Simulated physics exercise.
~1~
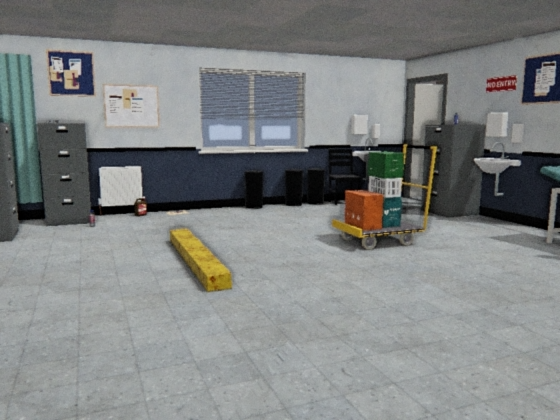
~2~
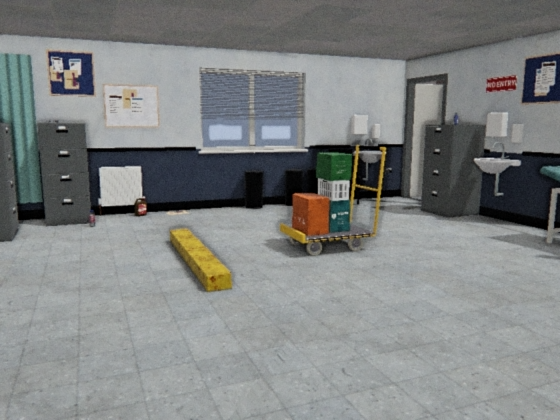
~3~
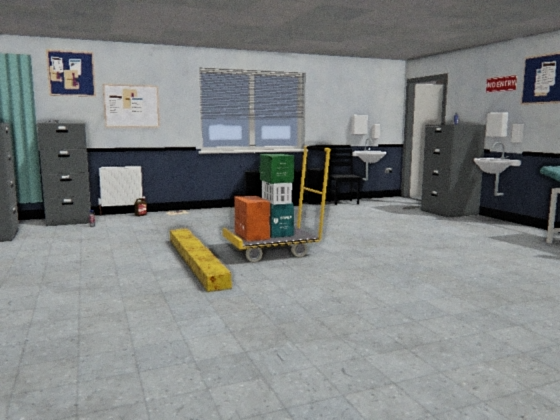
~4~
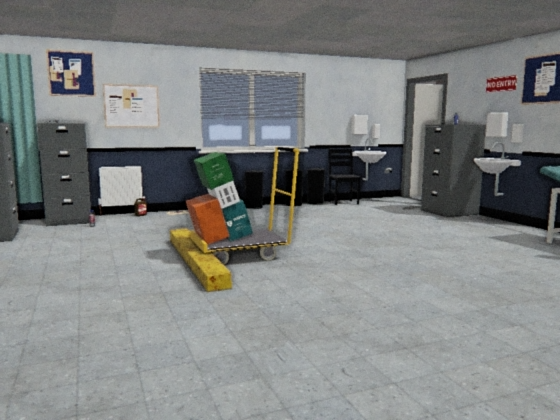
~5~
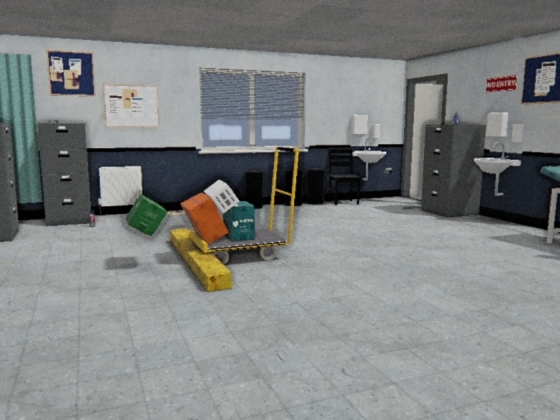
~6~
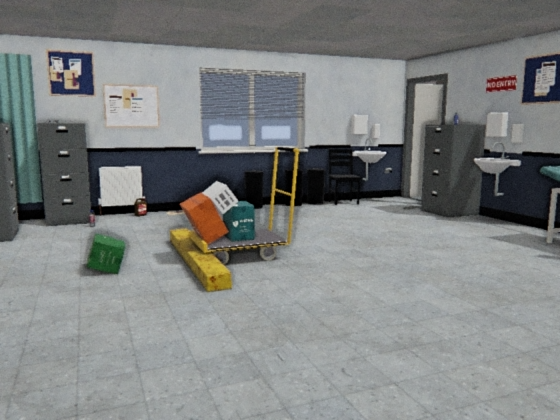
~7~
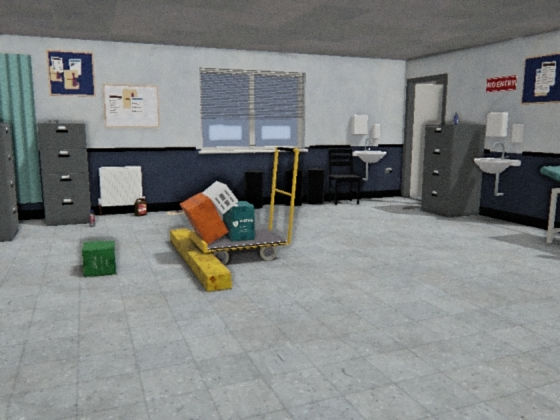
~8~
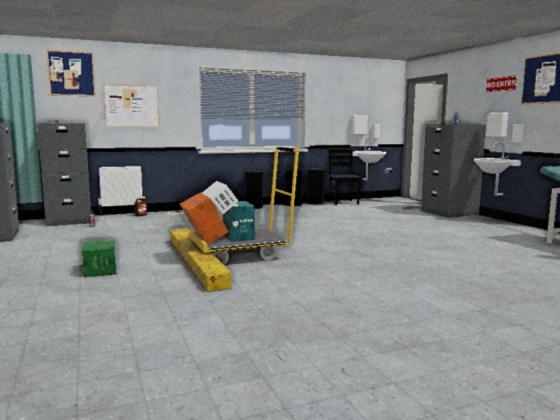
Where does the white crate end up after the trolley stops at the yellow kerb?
The white crate stays on the trolley, tilted over and resting on the orange and teal boxes.
